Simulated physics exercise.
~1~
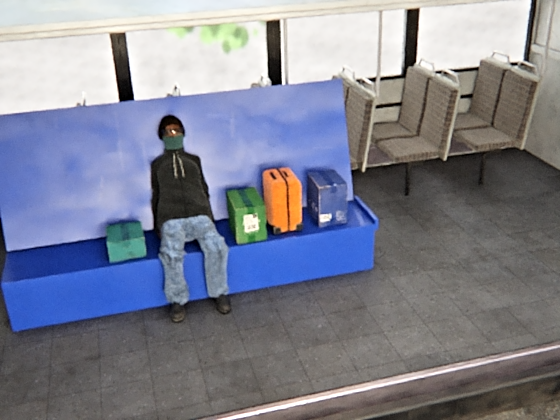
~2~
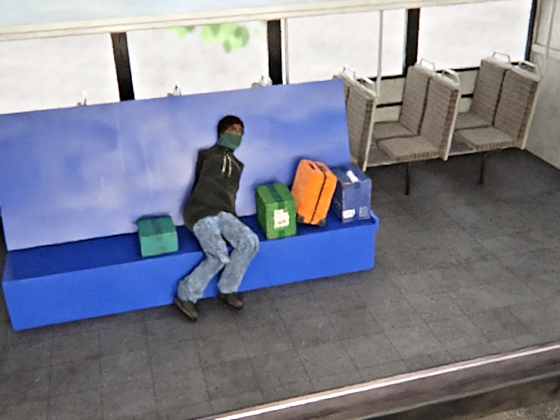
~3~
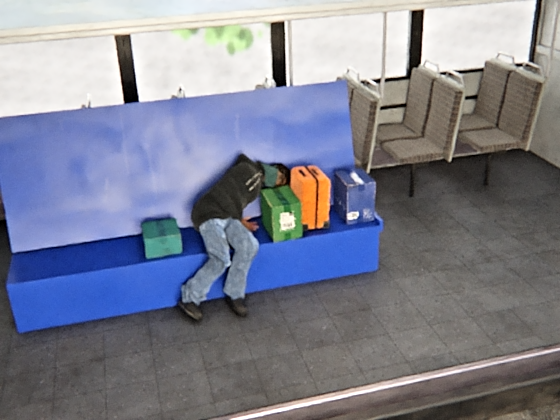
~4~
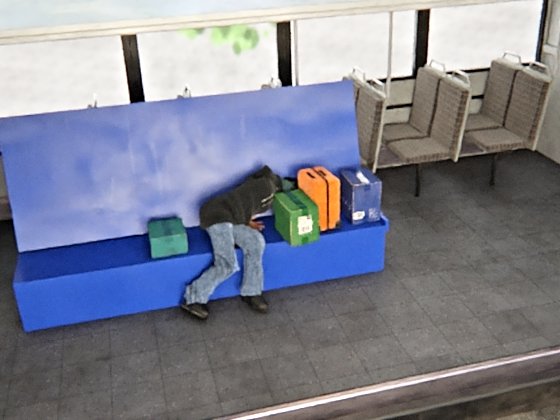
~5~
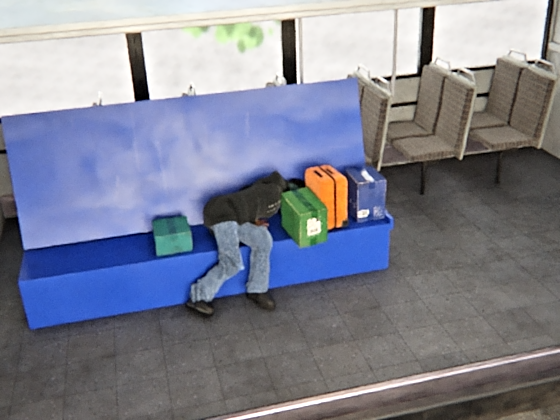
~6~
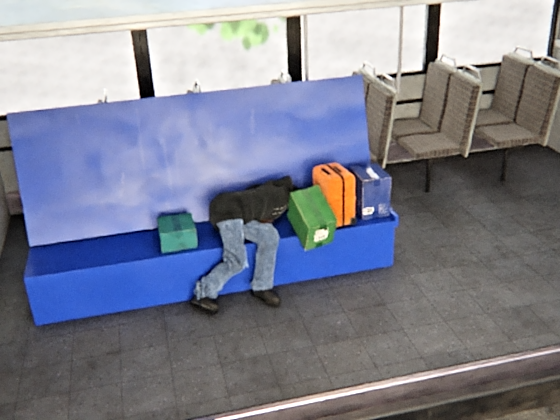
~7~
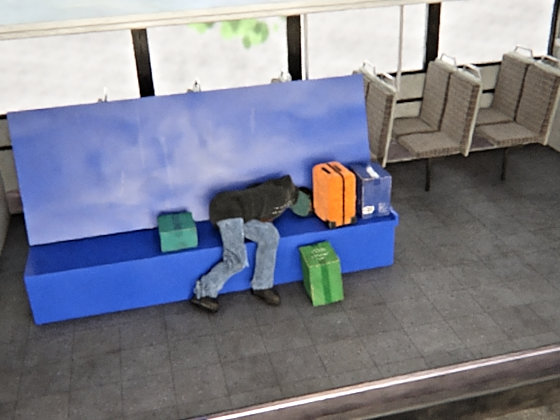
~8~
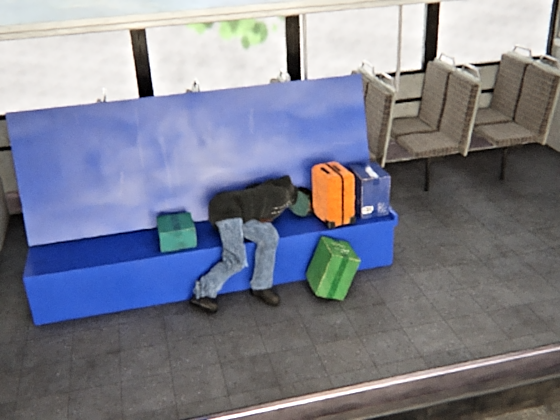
A seated passenger slumps right along the blue bench, and the green holdall tips off onto the floor.
